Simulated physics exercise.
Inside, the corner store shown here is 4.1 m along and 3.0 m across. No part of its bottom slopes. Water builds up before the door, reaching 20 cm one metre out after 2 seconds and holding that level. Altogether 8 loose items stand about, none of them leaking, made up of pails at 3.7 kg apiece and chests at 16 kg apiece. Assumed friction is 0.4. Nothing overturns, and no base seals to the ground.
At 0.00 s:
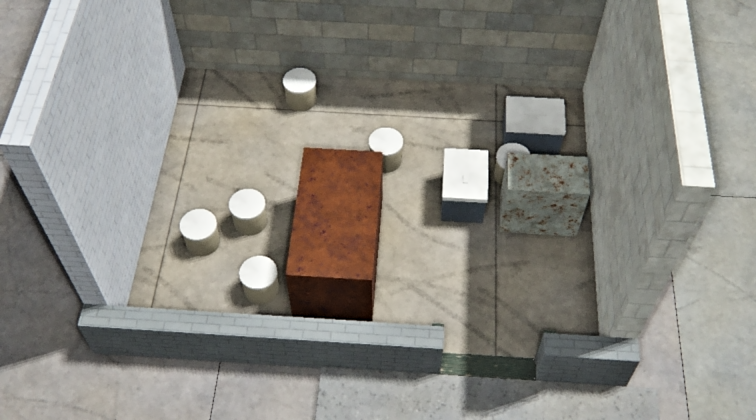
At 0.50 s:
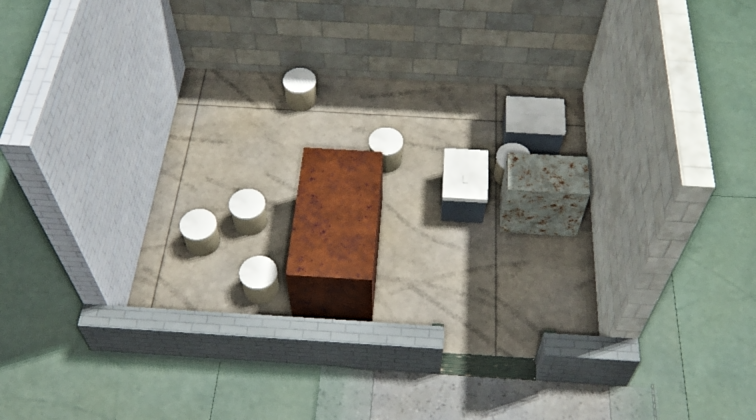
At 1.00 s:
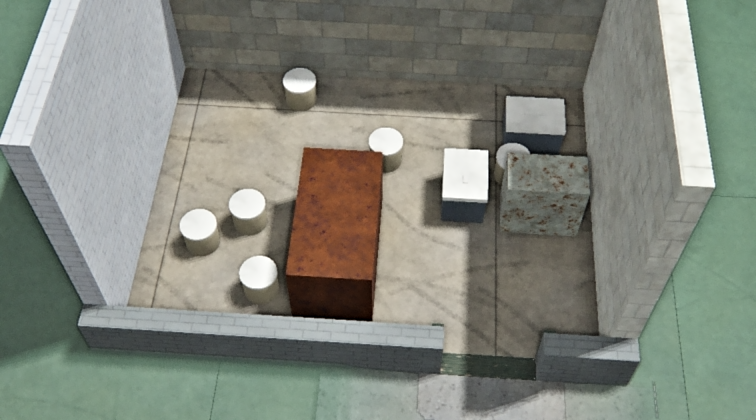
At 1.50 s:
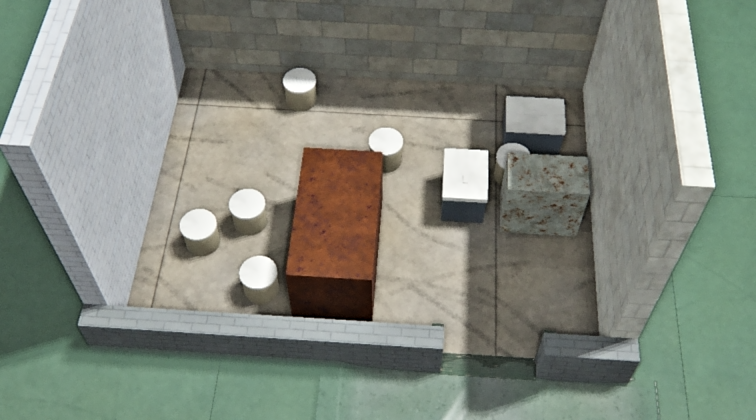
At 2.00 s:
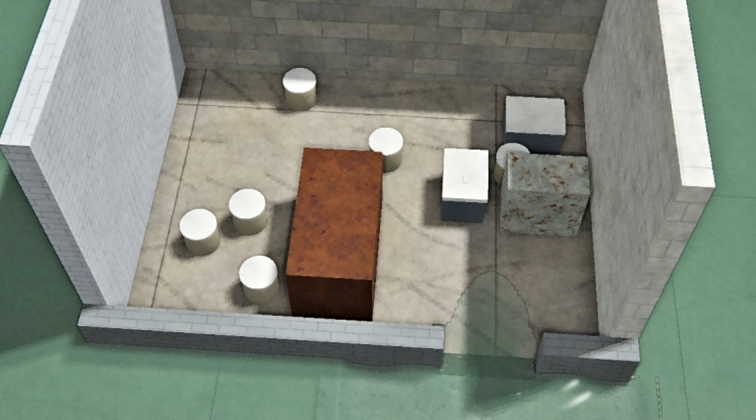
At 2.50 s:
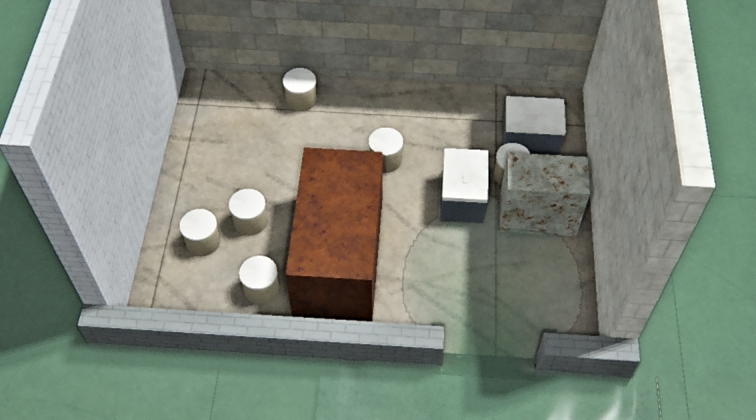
At the start, dry grey ground surrounds a roofless store holding white pails, pale chests and a large rust-brown block. Greenish water then spreads over the ground outside, closing in on the front doorway, before slipping through and fanning across the nearby floor in a rounded sheet, while every object stays still.
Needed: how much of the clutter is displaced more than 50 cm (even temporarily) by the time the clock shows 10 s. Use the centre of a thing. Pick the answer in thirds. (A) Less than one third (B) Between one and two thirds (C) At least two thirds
Option B: Between one and two thirds.
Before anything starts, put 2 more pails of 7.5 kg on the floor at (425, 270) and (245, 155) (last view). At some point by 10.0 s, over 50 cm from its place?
The first: Exceeds it. The second: Falls below it.
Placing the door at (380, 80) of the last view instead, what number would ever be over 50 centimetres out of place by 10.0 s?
Then the count would be 6.
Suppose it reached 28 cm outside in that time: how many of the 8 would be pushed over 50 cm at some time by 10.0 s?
With that change, 6 of them.
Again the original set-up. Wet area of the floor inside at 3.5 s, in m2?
I'd put it close to 4.0 m2.
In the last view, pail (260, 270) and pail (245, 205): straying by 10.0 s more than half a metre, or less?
Taking them in order, the first is below the mark and the second is below the mark.
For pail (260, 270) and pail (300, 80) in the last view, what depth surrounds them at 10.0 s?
4 and 6 cm.
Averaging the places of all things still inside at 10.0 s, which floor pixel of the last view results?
Around (342, 229).
After 3.5 s 0 of 8 are over 50 cm from their spots; 0 afloat.
After 4.5 s 2 of 8 are over 50 cm from their spots; 0 afloat.
After 7.0 s 3 of 8 are over 50 cm from their spots; 3 afloat.
After 10.0 s 4 of 8 are over 50 cm from their spots, and 4 have been at some point; 5 afloat.
